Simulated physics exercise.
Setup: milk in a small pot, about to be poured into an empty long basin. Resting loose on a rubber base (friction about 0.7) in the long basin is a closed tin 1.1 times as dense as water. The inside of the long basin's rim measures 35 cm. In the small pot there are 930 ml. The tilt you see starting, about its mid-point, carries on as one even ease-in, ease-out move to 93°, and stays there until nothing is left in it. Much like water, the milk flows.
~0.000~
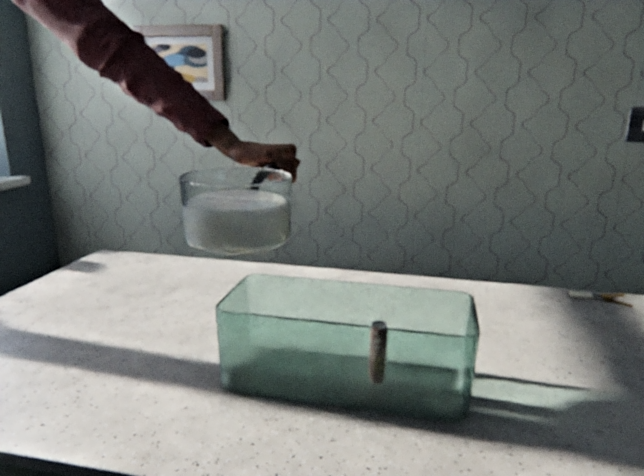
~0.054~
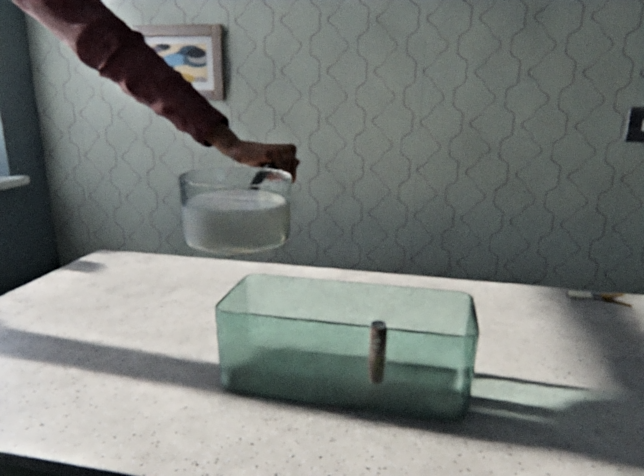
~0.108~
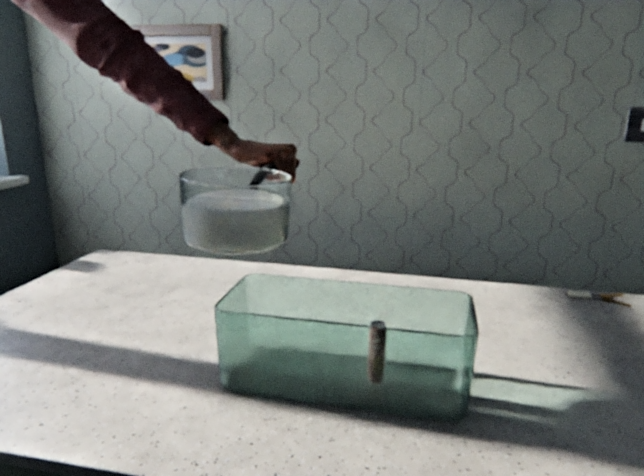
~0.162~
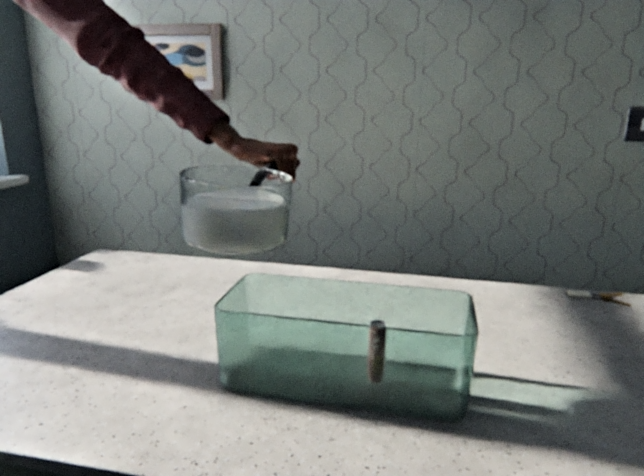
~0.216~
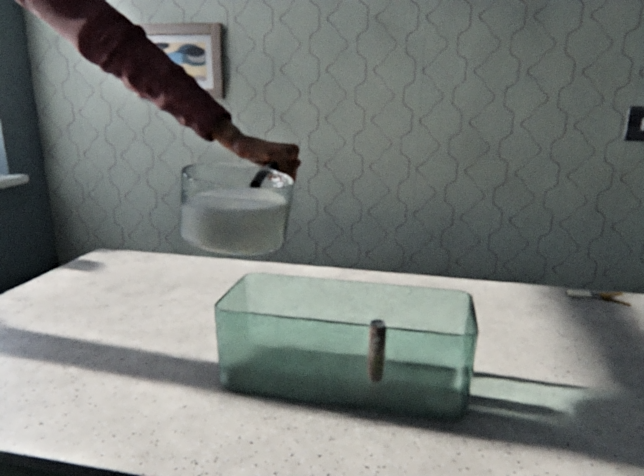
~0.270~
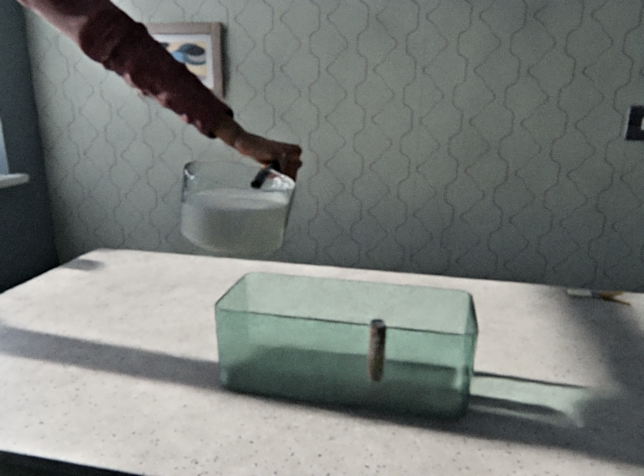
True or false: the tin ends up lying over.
False.
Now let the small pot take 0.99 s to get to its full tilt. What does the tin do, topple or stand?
Then the tin does not tip.
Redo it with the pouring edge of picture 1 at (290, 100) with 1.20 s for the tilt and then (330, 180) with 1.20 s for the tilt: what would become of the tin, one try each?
Try 1: Tipped over; try 2: Tipped over.
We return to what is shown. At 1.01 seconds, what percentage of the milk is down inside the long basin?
The fraction sits near 56 in a hundred.
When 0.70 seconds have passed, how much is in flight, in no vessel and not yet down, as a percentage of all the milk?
Around 16 in a hundred.
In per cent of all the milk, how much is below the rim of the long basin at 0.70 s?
About 2 per cent.
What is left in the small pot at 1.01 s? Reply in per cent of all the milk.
Remaining share: Approx. 28 %.
After 0.70 s the tilt is 58° and 82 per cent is still to pour; the tin stands where it began.
After 1.01 s the tilt is 88° and 29 per cent is still to pour; the tin stands where it began.
After 1.34 s the tilt is 93° and 7 per cent is still to pour; the tin stands where it began.
After 1.70 s the tilt is 93° and 1 per cent is still to pour; the tin stands where it began.
In the end the tin stands where it began.
